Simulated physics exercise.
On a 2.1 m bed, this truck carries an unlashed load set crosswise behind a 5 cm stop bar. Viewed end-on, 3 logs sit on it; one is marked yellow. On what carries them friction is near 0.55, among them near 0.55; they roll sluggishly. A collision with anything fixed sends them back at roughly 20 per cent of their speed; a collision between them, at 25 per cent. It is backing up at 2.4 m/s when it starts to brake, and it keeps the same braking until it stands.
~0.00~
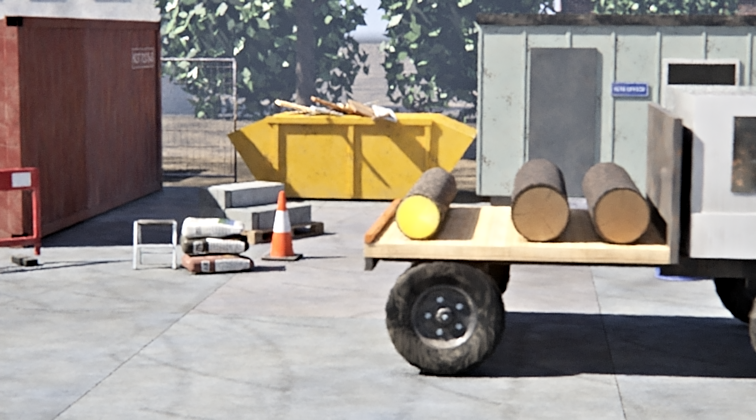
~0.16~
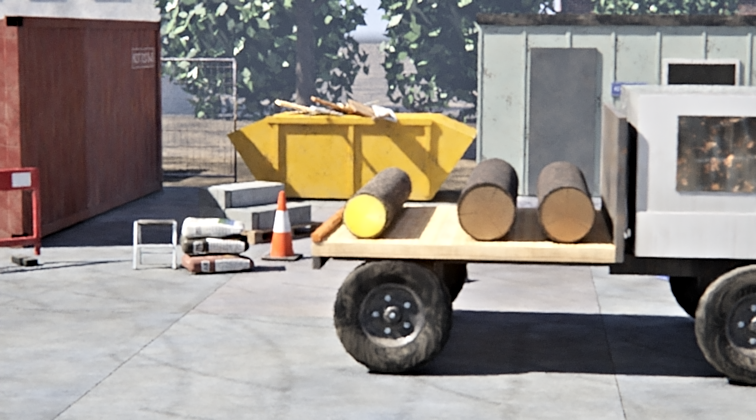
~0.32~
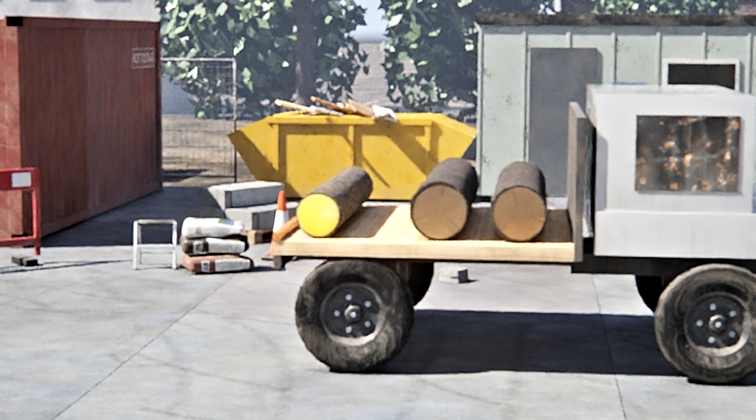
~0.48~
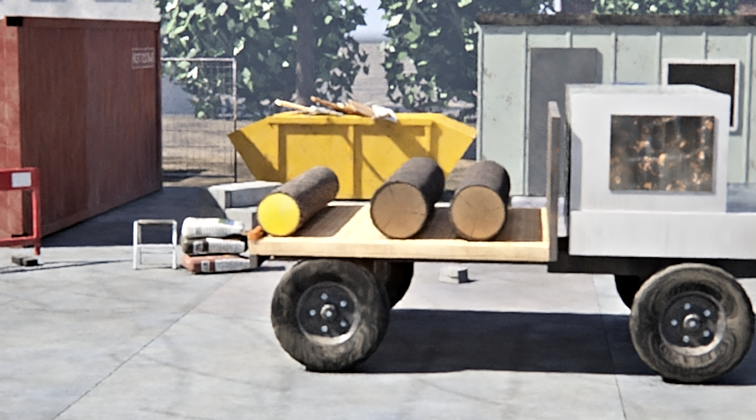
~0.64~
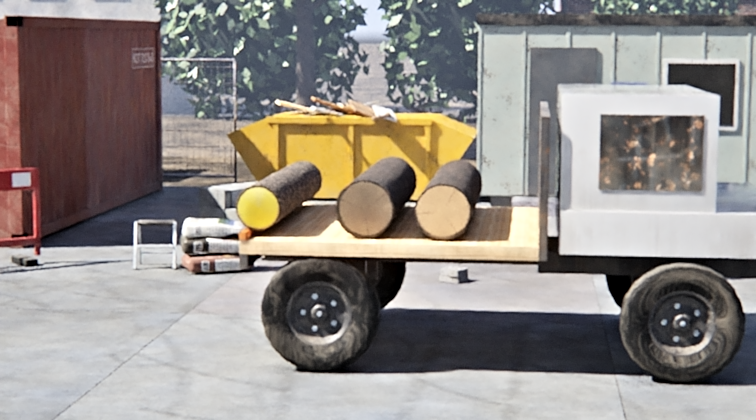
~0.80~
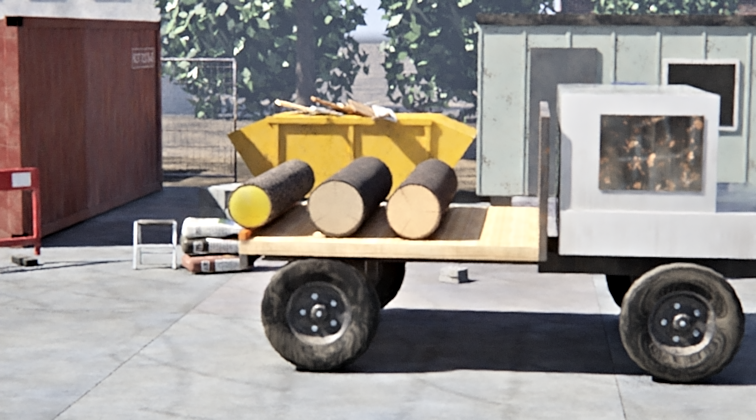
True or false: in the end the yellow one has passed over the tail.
True.
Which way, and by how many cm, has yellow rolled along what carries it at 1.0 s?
Yellow 35 left.
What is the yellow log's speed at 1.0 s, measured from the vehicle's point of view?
0.2 m/s, roughly.
After 1.0 s, yellow is on the bed, 5 cm from the bar, rolling towards it; 0 over the tail so far.
After 1.1 s, yellow is going over the tail; 1 over the tail so far.
After 1.2 s, yellow is going over the tail; 1 over the tail so far.
After 1.3 s, yellow is going over the tail; 1 over the tail so far.
At rest (2.0 s), yellow is off the end; 1 over the tail so far.
